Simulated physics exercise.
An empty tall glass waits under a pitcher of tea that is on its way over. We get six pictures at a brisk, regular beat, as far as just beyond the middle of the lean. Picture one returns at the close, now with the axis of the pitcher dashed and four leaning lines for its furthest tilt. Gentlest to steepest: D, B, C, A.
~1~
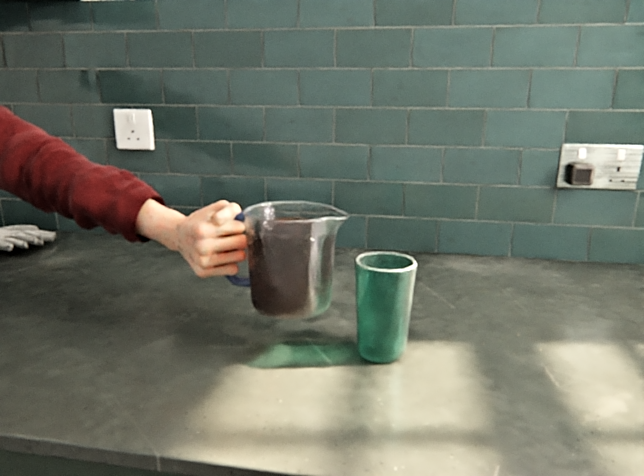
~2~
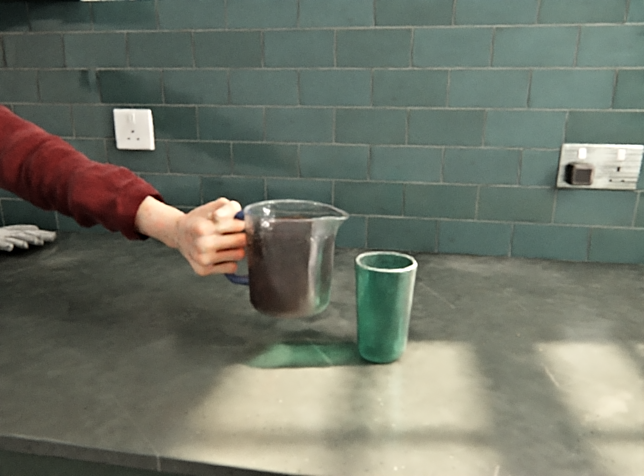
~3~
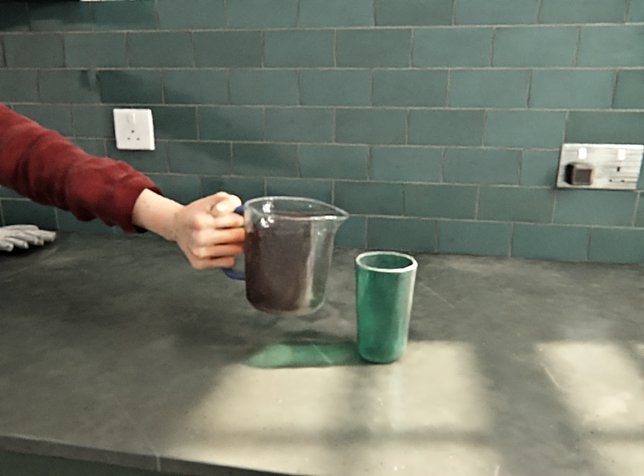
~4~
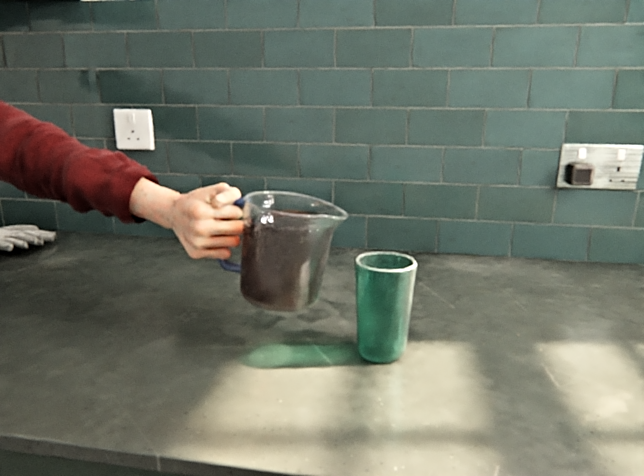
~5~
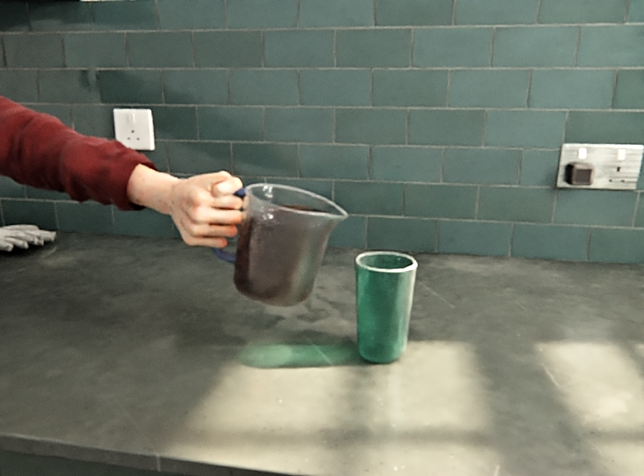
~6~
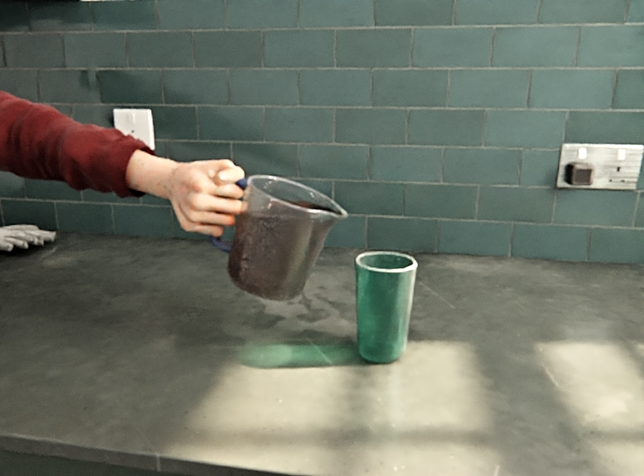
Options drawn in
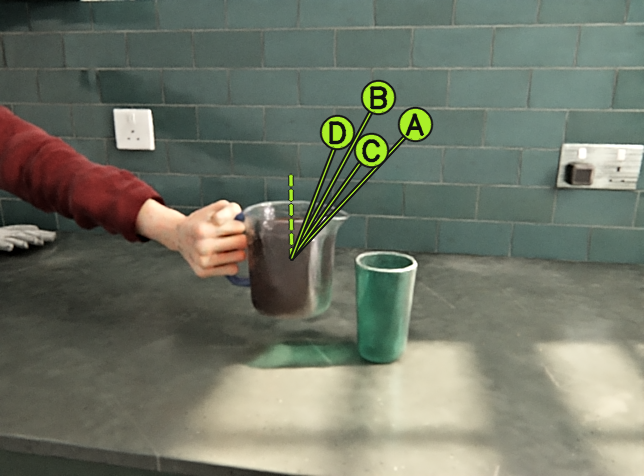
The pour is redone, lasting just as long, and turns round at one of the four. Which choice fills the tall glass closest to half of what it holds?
Tilt A.
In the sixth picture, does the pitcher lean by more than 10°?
Yes.
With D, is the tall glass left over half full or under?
Under half.
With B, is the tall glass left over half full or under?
Under.
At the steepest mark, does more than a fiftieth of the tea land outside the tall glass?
No.
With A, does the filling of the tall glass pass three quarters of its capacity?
No, less.
On the marked copy, A at (404, 137); B at (370, 112); C at (359, 163); D at (333, 149).
Choosing A, the tall glass ends with about 45 % of what it can hold.
Choosing B, the tall glass ends with about 14 % of what it can hold.
Choosing C, the tall glass ends with about 28 % of what it can hold.
Choosing D, the tall glass ends with about 1 % of what it can hold.
